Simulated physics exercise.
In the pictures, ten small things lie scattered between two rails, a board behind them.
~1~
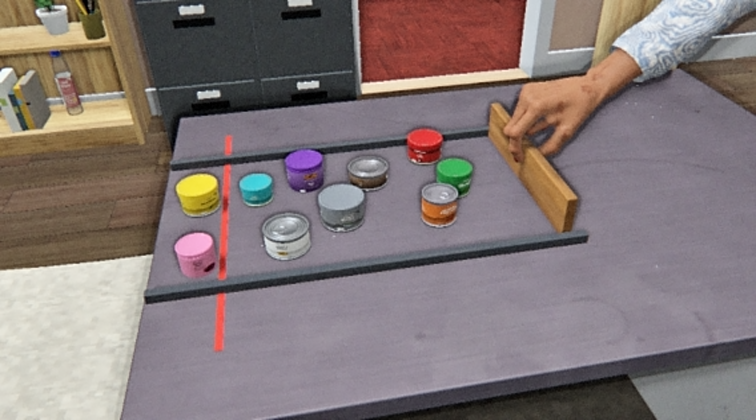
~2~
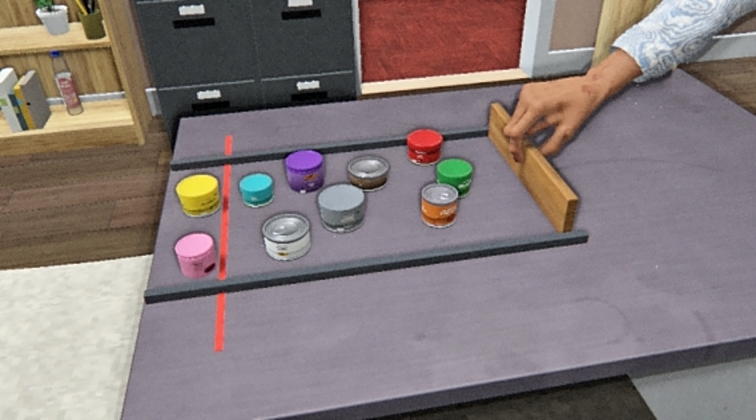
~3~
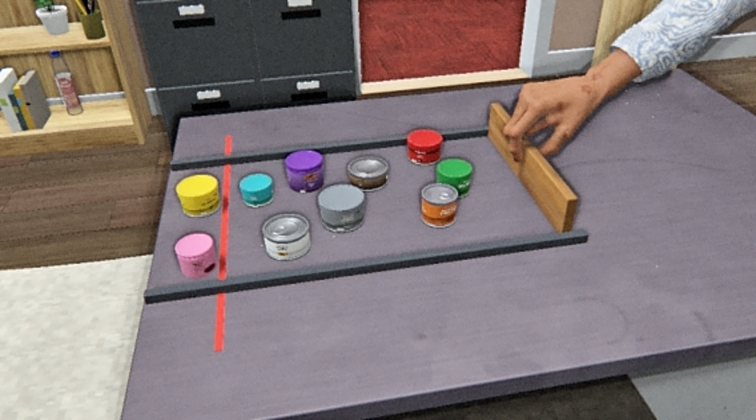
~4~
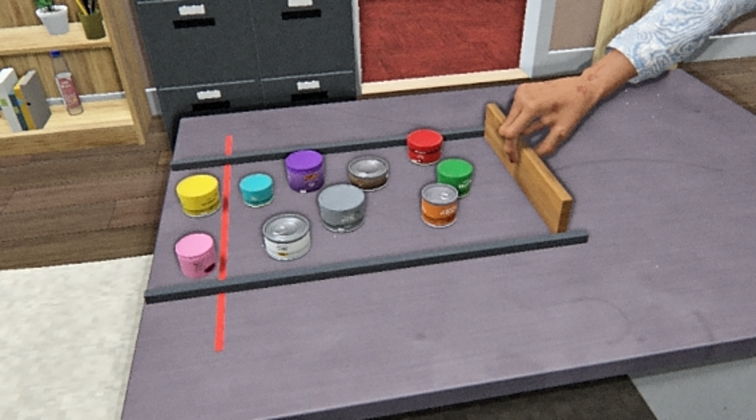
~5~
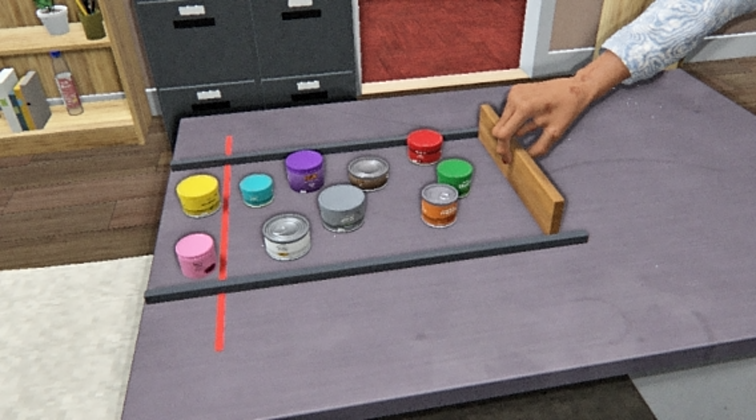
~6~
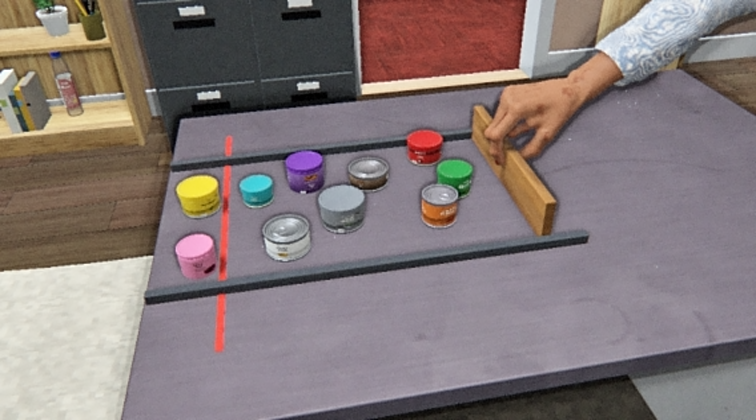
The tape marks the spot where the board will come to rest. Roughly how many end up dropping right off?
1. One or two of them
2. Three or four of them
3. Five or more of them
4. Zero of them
(1) One or two of them.
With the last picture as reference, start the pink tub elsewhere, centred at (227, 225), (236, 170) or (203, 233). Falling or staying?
Place by place, it goes down, goes down, goes down.
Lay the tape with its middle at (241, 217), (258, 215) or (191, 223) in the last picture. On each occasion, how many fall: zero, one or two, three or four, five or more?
Place by place, the answers come out as 1 or 2; none; more than four.
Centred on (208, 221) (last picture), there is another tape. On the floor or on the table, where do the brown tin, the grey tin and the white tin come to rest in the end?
In order, the brown tin keeps its spot, then the grey tin goes off the edge, then the white tin keeps its spot.
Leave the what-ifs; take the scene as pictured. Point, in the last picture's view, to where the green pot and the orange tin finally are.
The green pot comes to rest at (205, 210), and the orange tin comes to rest at (203, 237).
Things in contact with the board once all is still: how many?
5 in contact.
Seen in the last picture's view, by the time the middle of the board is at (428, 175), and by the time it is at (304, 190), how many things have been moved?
Note: First position 3; second position 8.
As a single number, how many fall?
1.
Soon after, none off yet; yellow tin at rest near (200, 197); pink tub at rest near (197, 257); turquoise tin at rest near (257, 192).
In the end, the number that fall off is one or two; gone, yellow tin.
